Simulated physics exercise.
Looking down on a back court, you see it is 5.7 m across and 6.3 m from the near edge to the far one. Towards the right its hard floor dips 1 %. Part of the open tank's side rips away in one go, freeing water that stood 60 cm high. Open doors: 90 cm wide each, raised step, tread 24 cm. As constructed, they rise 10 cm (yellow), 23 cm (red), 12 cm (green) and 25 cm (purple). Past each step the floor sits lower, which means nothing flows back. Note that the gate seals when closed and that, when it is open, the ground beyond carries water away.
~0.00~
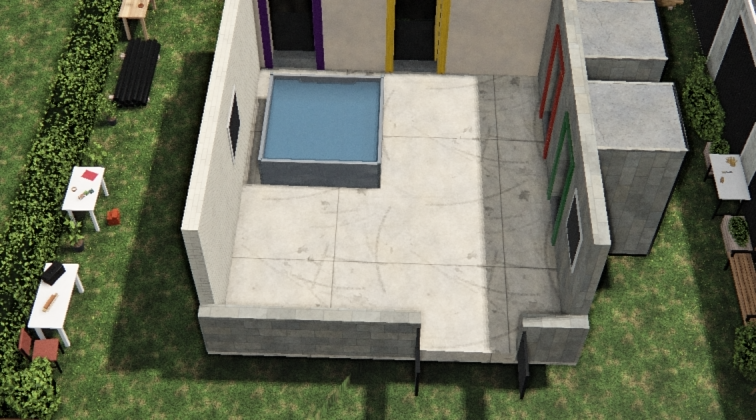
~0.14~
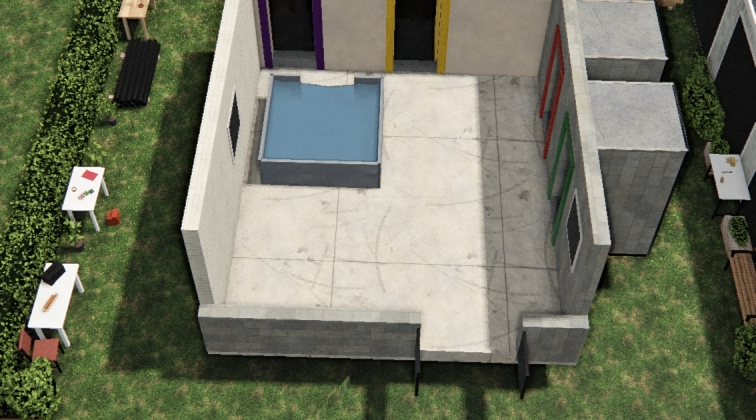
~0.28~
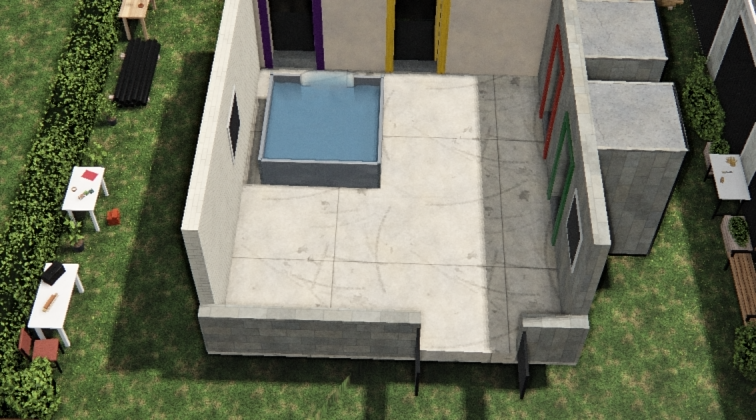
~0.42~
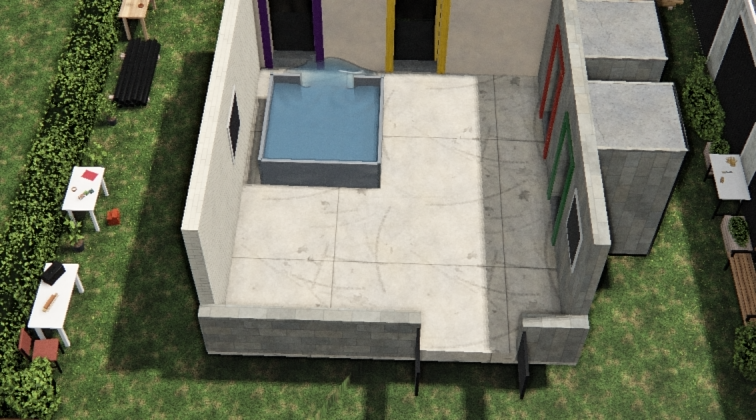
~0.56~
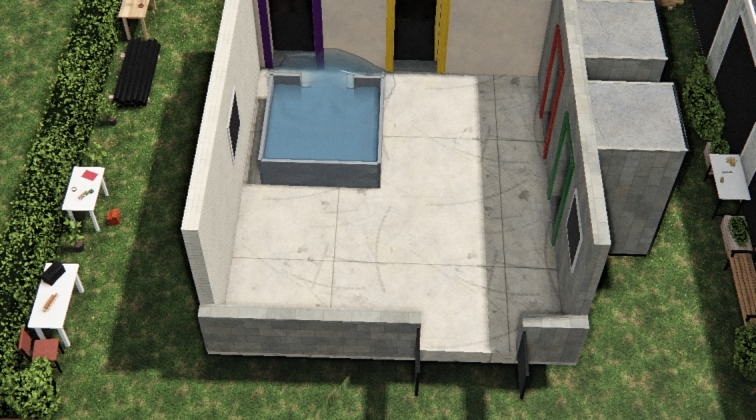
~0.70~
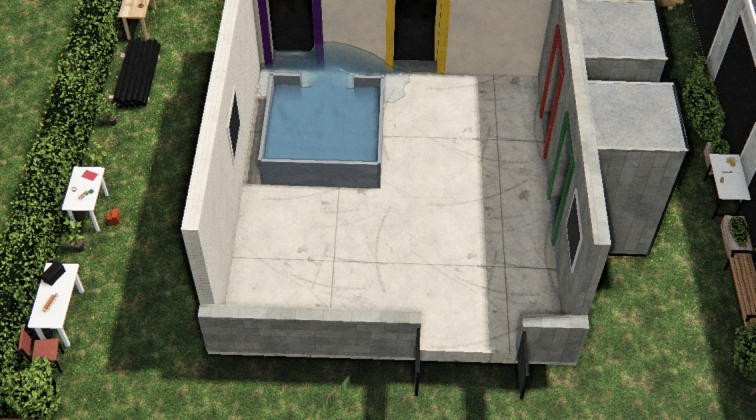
Water pouring through a gap in the far side of an open tank, spreading along the back wall and rightward across a courtyard floor.
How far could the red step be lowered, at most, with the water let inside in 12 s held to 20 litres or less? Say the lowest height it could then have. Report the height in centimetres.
It could then stand at about 13 cm.
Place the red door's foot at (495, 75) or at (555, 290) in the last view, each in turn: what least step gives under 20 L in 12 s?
You'd want about 9.0 cm there first, then about 9.5 cm.
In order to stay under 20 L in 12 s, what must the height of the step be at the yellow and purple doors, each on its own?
Some 6.5 cm for yellow, some 34 cm for purple.
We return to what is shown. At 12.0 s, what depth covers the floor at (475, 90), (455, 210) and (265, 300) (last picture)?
First 3, then 6, then 4 cm.
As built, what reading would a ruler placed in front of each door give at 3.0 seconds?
At the yellow door the depth is 9 cm, at red 18 cm, at green 2 cm and at purple 28 cm.
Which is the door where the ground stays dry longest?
Green.
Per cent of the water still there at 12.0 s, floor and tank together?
Some 84 %.
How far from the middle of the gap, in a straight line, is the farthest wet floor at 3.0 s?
Near 5.4 m, more or less.
After 1.4 s water covers 15 % of the floor, deepest (48 cm) near (331, 75); it has not reached the red door.
After 3.0 s water covers 40 % of the floor, deepest (34 cm) near (269, 72); 18 cm at the red door, 0 litres in over its 23 cm step.
After 12.0 s water covers 95 % of the floor, deepest (10 cm) near (330, 81); 8 cm at the red door, 0 litres in over its 23 cm step.
At the red door as built, the water arrived by 2.1 s and peaked near 18 cm at 3.2 s.
With a step of 12 cm, 31 litres would have come in within the 12 s; with 14 cm, 12 litres. So under 20 litres takes about 13 cm.
